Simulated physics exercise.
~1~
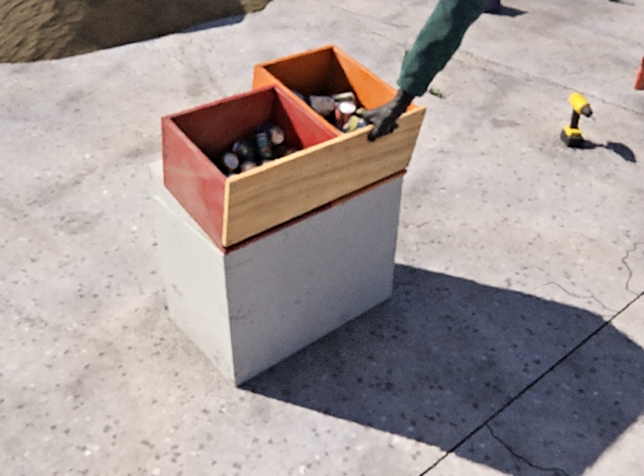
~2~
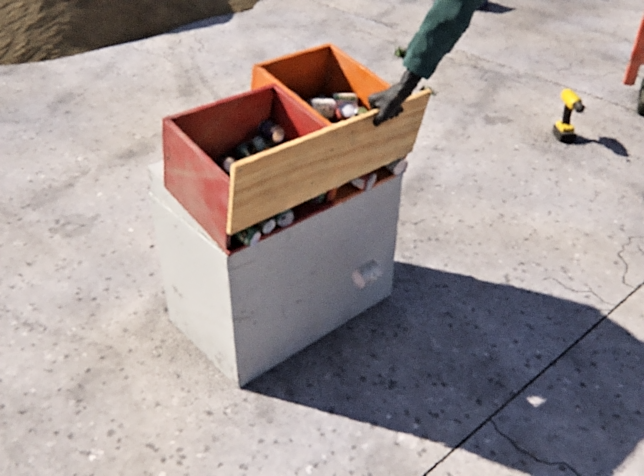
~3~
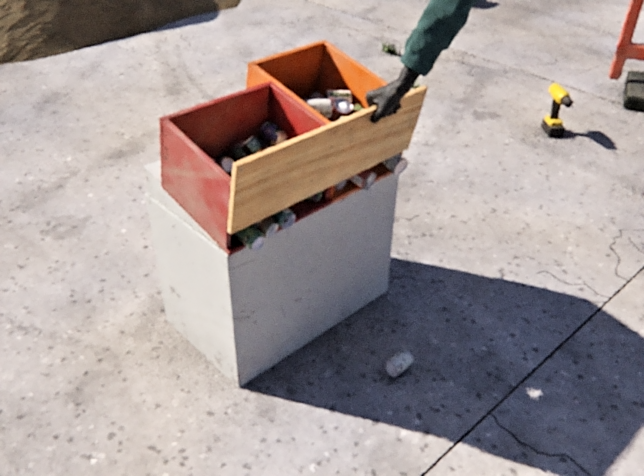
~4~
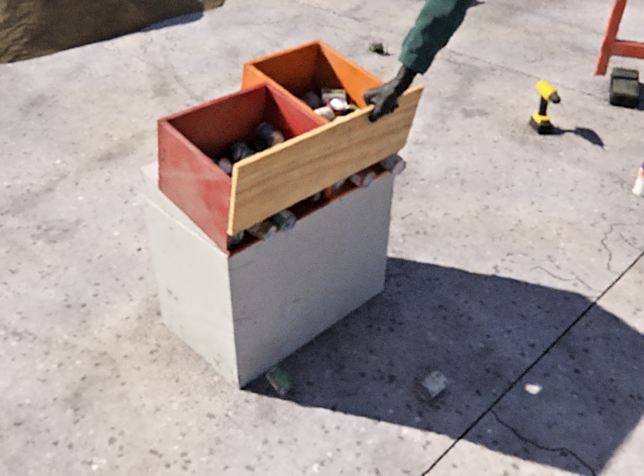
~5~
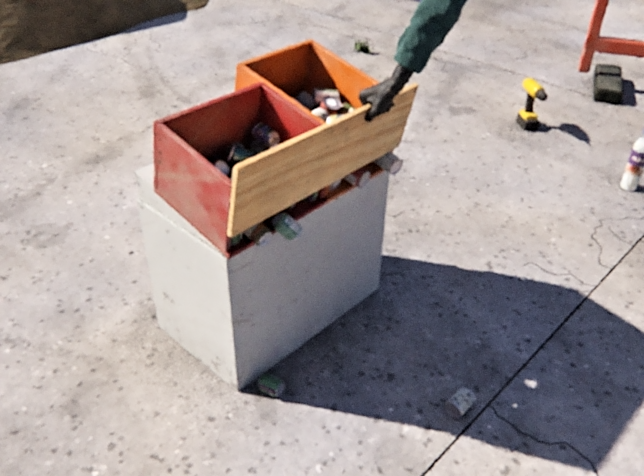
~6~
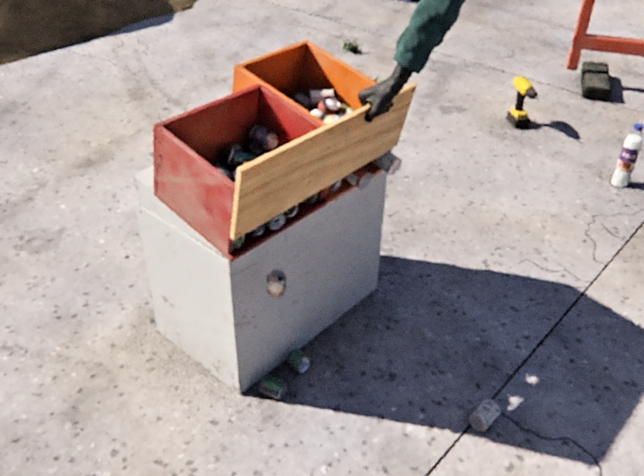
A gloved hand lifts the wooden gate, and a few cans drop to the ground.
